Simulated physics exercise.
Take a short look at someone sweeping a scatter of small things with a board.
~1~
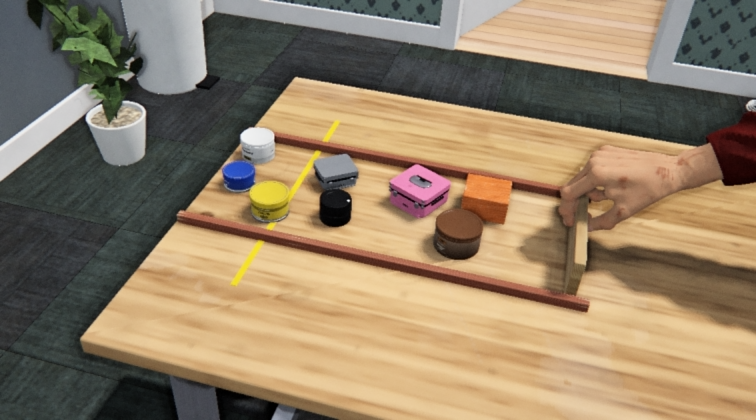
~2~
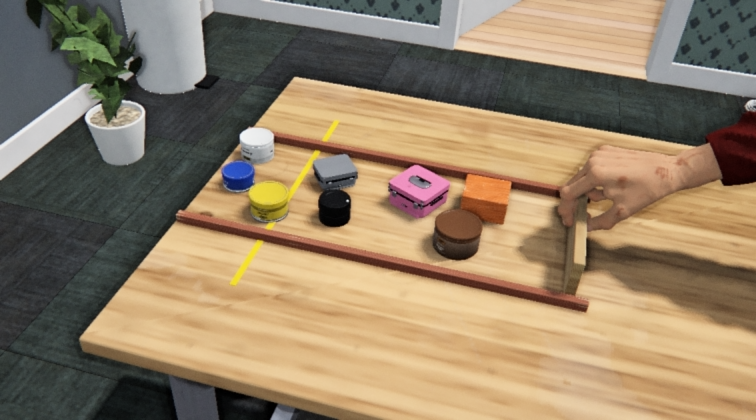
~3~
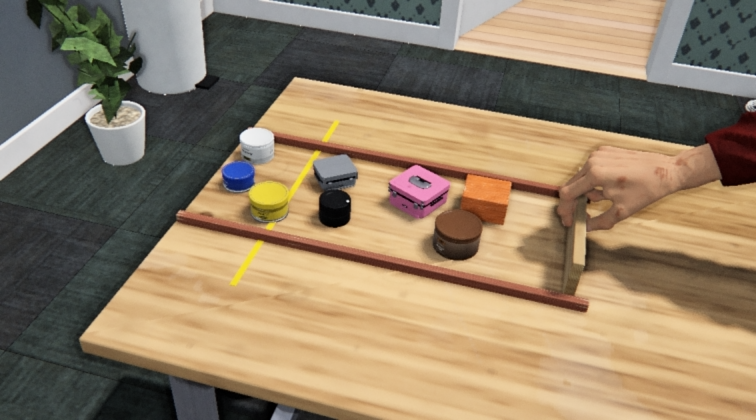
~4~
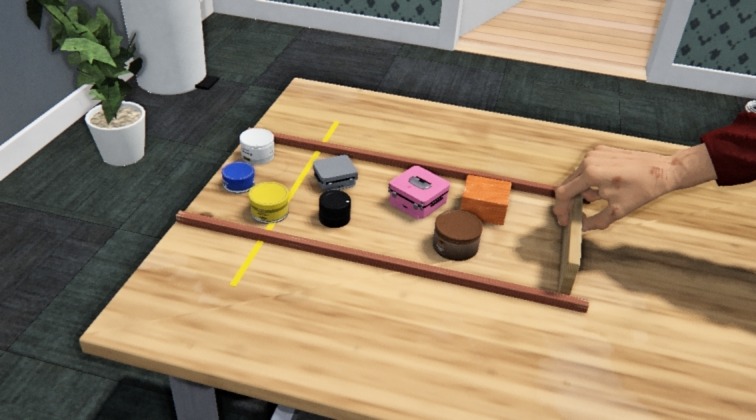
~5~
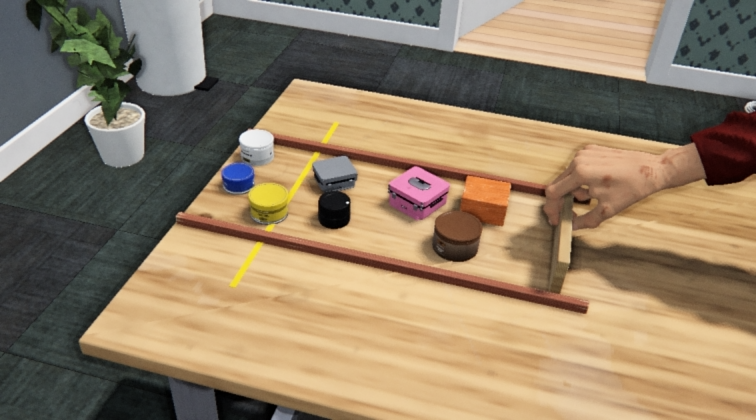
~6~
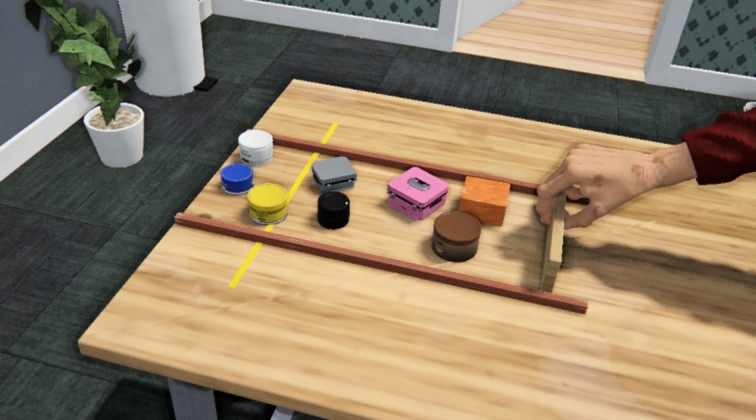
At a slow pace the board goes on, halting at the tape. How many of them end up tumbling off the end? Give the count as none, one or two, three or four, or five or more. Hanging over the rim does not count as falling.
The count is three or four.
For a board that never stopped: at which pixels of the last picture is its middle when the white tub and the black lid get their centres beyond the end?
(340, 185) and then (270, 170), give or take.
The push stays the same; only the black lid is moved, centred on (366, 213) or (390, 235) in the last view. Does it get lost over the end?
Taking the two places in turn: It doesn't drop, then it doesn't drop.
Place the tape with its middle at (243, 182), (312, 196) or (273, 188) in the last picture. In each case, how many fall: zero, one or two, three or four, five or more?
Falls: More than four; one or two; either three or four.
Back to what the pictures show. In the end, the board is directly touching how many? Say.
2 of them.
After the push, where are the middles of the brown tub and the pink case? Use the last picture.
(261, 194) and (237, 162), roughly.
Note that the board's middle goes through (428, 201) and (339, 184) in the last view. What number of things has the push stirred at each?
4 at one spot and 8 at the other.
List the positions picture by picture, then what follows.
In the first frame, white tub (258, 146); blue pot (239, 177); yellow pot (270, 202); board (578, 229); tape (294, 190).
In the second frame, blue pot (239, 177); black lid (335, 208).
In the third frame, yellow pot (269, 202); board (576, 229).
In the fourth frame, white tub (257, 147); brown tub (457, 236).
In the fifth frame, blue pot (238, 179); grey case (334, 176).
In the sixth frame, white tub (256, 148); blue pot (237, 179); yellow pot (268, 204); board (555, 227); tape (292, 192).
Soon after, none off yet; white tub at rest near (256, 148); blue pot at rest near (237, 179); yellow pot at rest near (268, 204).
Then, none off yet; white tub at rest near (255, 148); blue pot at rest near (237, 179); yellow pot at rest near (265, 204).
By the end, the number that fall off is three or four; fallen, grey case, blue pot and white tub.
